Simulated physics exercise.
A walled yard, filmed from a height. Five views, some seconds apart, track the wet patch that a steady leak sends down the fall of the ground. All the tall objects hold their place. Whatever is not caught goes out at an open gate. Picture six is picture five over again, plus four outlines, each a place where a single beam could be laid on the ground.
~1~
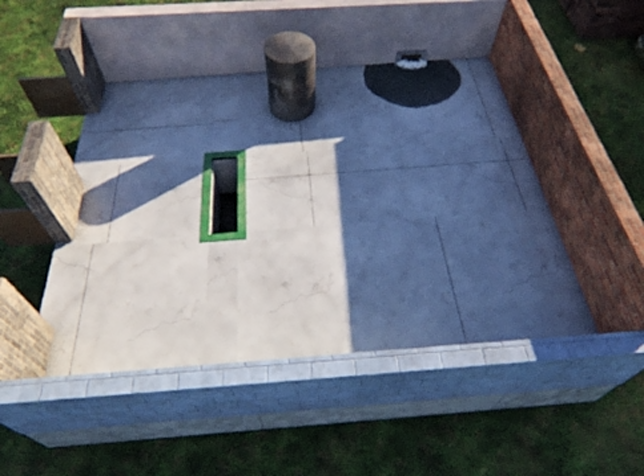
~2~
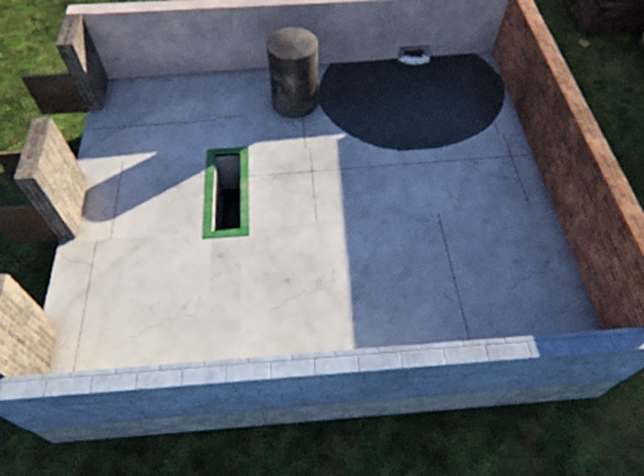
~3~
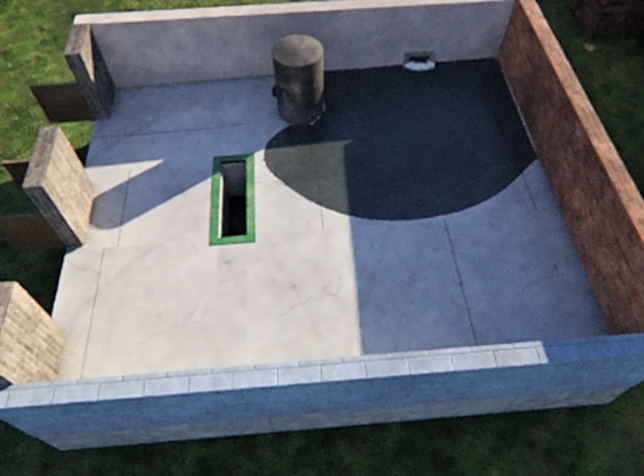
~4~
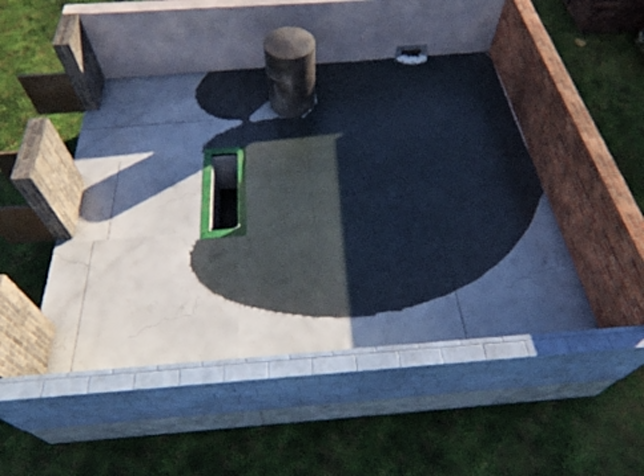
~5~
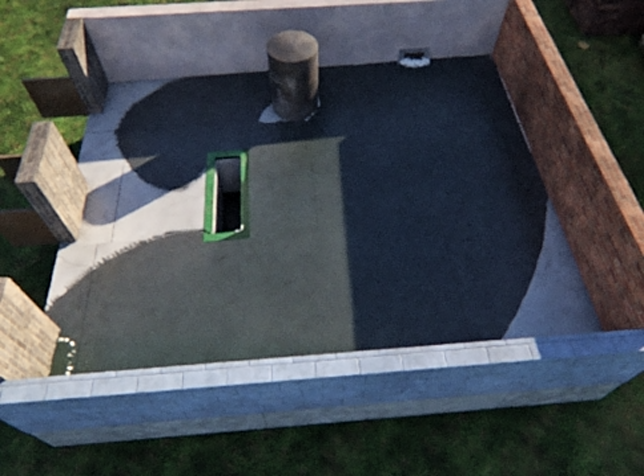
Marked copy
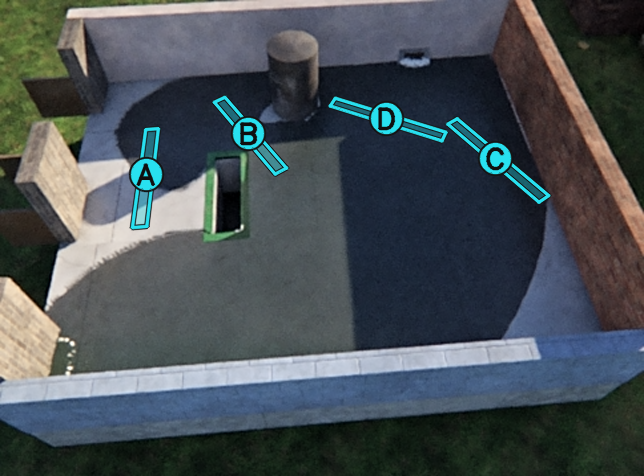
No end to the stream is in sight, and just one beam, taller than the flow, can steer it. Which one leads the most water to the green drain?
C beats the others.
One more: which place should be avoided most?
Place D.
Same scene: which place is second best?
That would be A.
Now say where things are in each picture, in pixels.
In the first picture, outfall at (411, 57); green drain at (224, 194); open gate at (64, 283); open gate at (93, 147); front seen at (394, 99), 4 % of the ground wet; green drain still dry.
In the second picture, front seen at (351, 131), 15 % of the ground wet; green drain still dry.
In the third picture, front seen at (378, 217), 30 % of the ground wet; green drain still dry.
In the fourth picture, front seen at (246, 298), 52 % of the ground wet; green drain taking water.
In the fifth picture, front seen at (54, 314), 76 % of the ground wet; green drain taking water.
On the marked copy, A from (139, 227) to (152, 129); B from (219, 99) to (280, 171); C from (452, 121) to (543, 198); D from (332, 102) to (444, 136).
With A, about 27 % of the stream goes into the green drain, about 73 % out by the gates.
With B, about 13 % of the stream goes into the green drain, about 87 % out by the gates.
With C, about 37 % of the stream goes into the green drain, about 63 % out by the gates.
With D, about 8 % of the stream goes into the green drain, about 92 % out by the gates.
